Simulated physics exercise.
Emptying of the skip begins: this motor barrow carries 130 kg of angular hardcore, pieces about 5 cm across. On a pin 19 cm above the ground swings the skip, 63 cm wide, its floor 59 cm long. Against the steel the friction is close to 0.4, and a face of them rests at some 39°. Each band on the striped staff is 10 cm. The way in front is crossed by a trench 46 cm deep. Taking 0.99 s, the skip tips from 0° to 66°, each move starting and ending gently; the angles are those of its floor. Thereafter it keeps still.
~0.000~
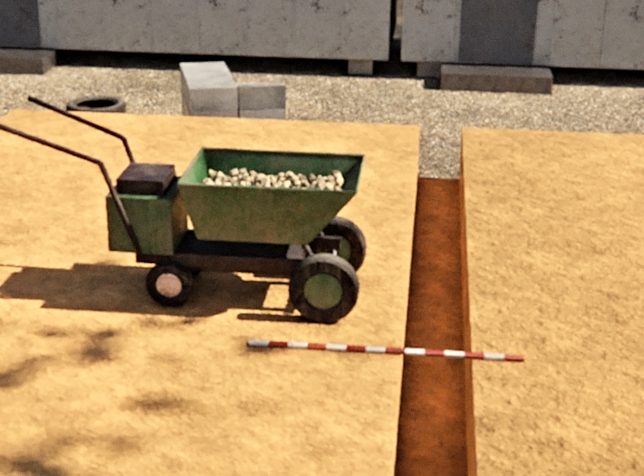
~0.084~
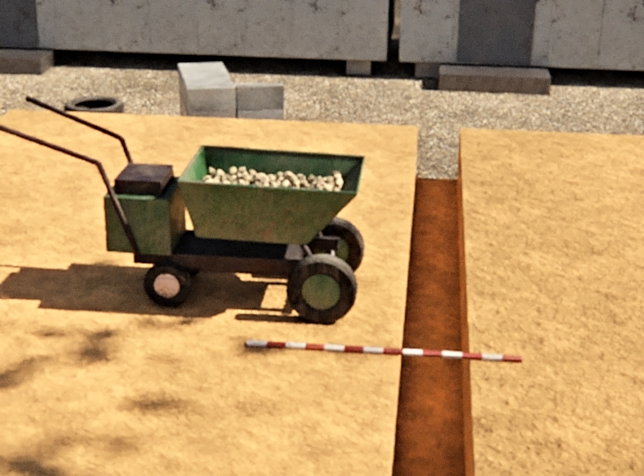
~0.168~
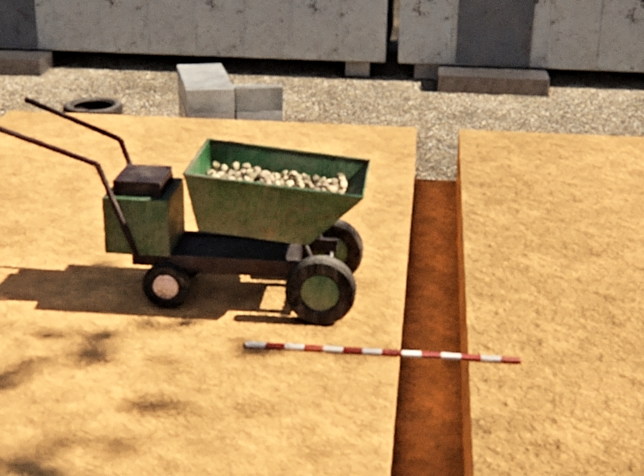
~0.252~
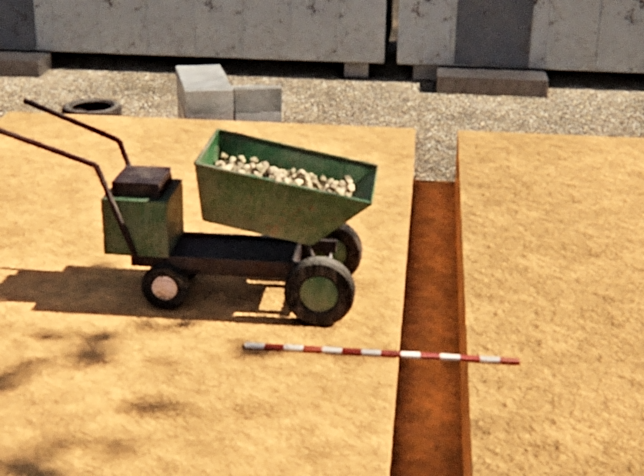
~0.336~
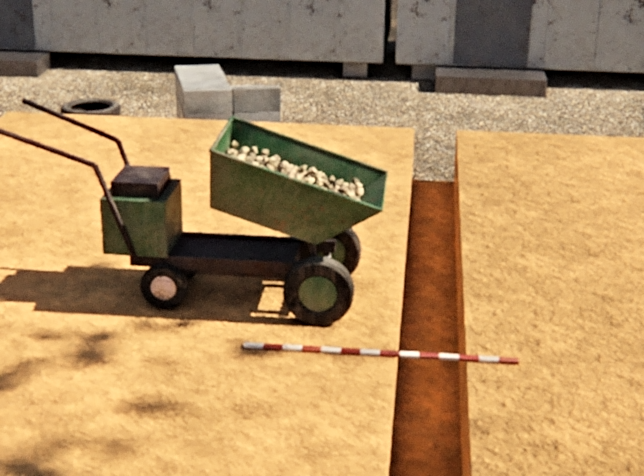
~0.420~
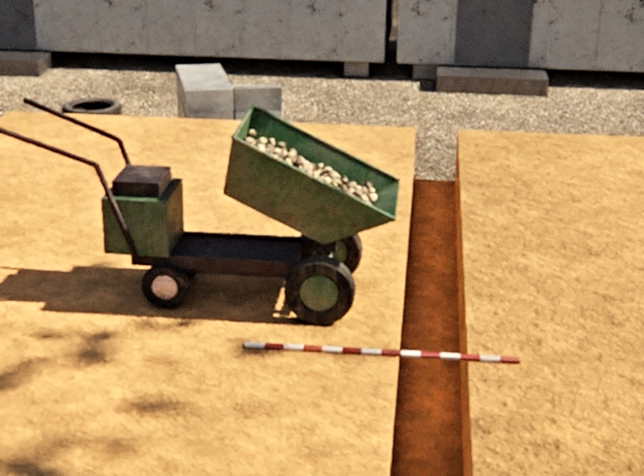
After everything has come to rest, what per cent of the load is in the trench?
I would say 43 percent.
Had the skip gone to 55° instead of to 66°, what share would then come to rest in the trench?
I'd expect around 15 in a hundred.
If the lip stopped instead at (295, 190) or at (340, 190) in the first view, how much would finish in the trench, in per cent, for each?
That gives roughly 50 per cent and roughly 55 per cent.
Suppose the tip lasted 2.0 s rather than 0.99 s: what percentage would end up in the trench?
With that timing, about 55 per cent.
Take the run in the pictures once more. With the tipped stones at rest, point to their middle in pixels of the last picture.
Near (451, 367).
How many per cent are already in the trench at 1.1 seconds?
About 10 per cent by then.
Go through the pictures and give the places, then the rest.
Lip at (356, 193), floor tilted 0°, highest stones at (274, 178), in the first picture.
The skip is at 1°, its lip at (357, 194); the top of the load is at (263, 177); the stones move at 0.3 m/s on average, in the second picture.
Lip at (363, 198), floor tilted 5°, highest stones at (255, 173); the stones move at 0.5 m/s on average, in the third picture.
Lip at (372, 204), floor tilted 11°, highest stones at (238, 166); the stones move at 0.7 m/s on average, in the fourth picture.
Lip at (382, 211), floor tilted 18°, highest stones at (239, 153); the stones move at 0.8 m/s on average, in the fifth picture.
Lip at (395, 220), floor tilted 26°, highest stones at (256, 142); the stones move at 0.9 m/s on average, in the sixth picture.
After 0.7 s the floor is at 56°; 100 % in the skip; the foremost stones are at (409, 241).
After 1.1 s the floor is at 66°; 91 % in the skip, 8 % in the trench, 2 % past the trench; the foremost stones are at (483, 301).
After 1.4 s the floor is at 66°; 59 % in the skip, 20 % in the trench, 22 % past the trench; the foremost stones are at (558, 311).
After 3.4 s the floor is at 66°; 35 % in the skip, 43 % in the trench, 22 % past the trench; the foremost stones are at (602, 297).
